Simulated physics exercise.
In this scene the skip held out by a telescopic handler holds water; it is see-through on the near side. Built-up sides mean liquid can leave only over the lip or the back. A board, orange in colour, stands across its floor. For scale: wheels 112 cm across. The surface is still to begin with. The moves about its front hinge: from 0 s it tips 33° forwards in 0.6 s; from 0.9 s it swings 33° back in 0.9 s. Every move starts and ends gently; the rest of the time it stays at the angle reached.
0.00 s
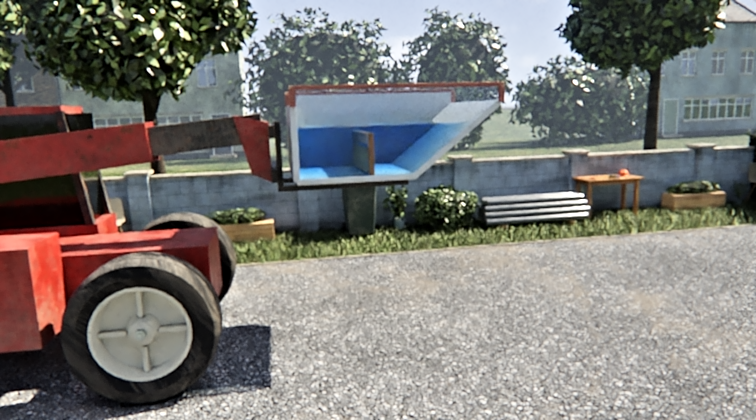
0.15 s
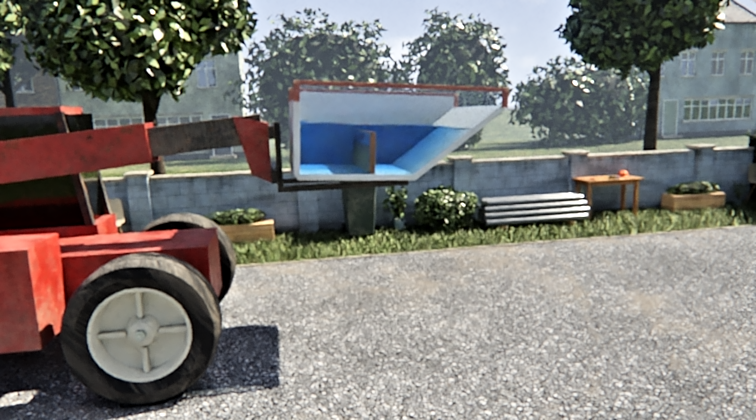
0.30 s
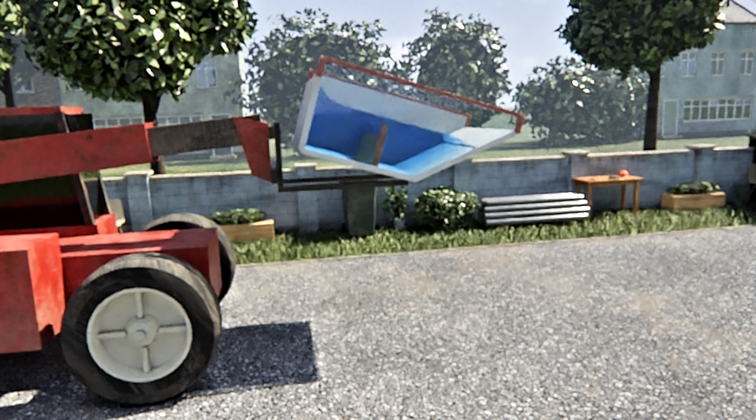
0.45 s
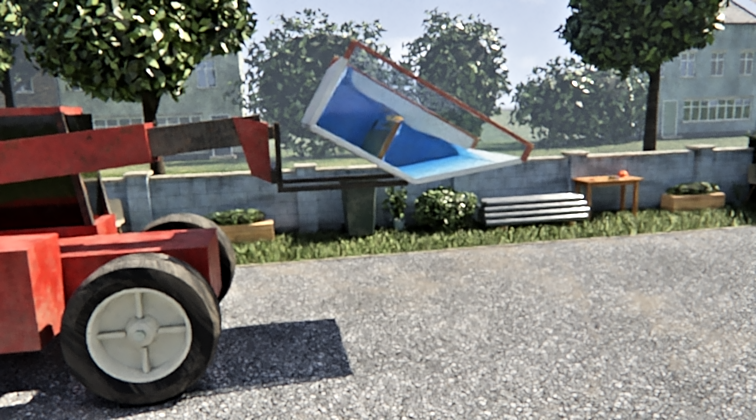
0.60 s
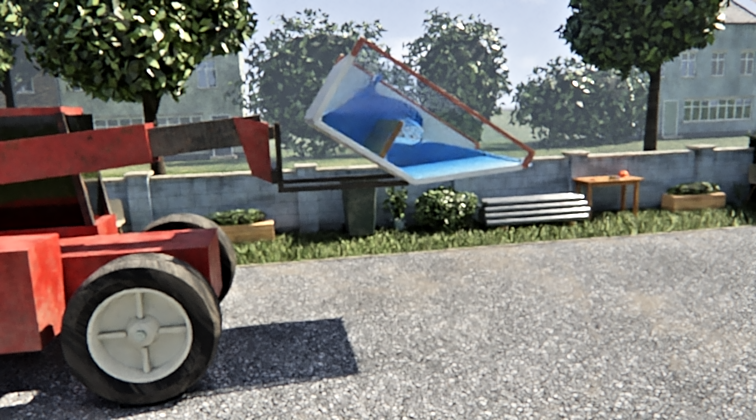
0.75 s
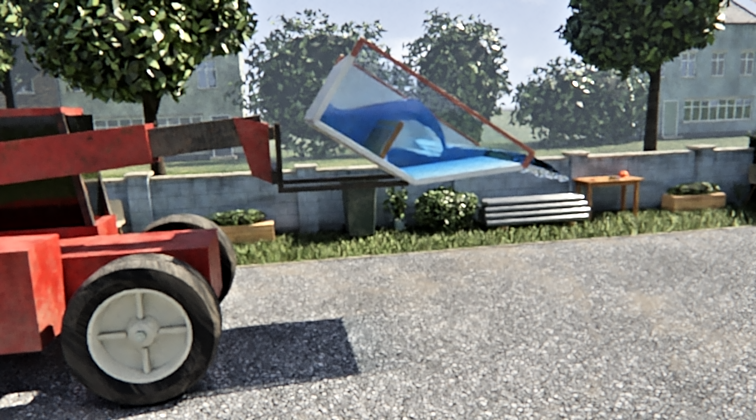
On a paved yard beside a low wall, a red loader held out a see-through skip of blue water, which tilted forwards to the right until water surged over its divider and began trickling off the lip.
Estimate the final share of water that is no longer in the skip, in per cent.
I would say roughly 45 per cent is gone from the skip.
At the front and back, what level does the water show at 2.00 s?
Front level 24 cm, back level 28 cm.
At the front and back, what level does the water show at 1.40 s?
Approx. 24 cm front, approx. 10 cm back.
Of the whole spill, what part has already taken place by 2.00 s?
By that time, around 100 percent of it is out.
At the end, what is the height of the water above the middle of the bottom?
It settles at around 20 cm at the middle.
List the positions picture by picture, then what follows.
Level at the front (403, 126); level at the back (309, 129); the lip is at (498, 100); the front is on the right, in the first picture.
Level at the front (406, 126); level at the back (312, 124); tilt 3° forwards, in the second picture.
Level at the front (418, 128); level at the back (329, 100); tilt 17° forwards, in the third picture.
Level at the front (428, 135); level at the back (353, 77); tilt 30° forwards, in the fourth picture.
Level at the front (427, 143); level at the back (343, 102); tilt 33° forwards, in the fifth picture.
Level at the front (438, 124); level at the back (339, 110); tilt 33° forwards; the lip is at (522, 164); water is coming out, 5 per cent so far, in the sixth picture.
By 1.40 s the skip is at 13° forwards, the surface stands 24 cm on the front, 11 cm on the back; the loss stands at 41 per cent, over the front.
By 2.00 s the surface stands 24 cm on the front, 29 cm on the back; the loss stands at 44 per cent, over the front.
By 2.60 s the surface stands 30 cm on the front, 20 cm on the back; the loss stands at 44 per cent, over the front.
By 4.68 s the loss stands at 45 per cent, over the front, 276 of 619 litres.
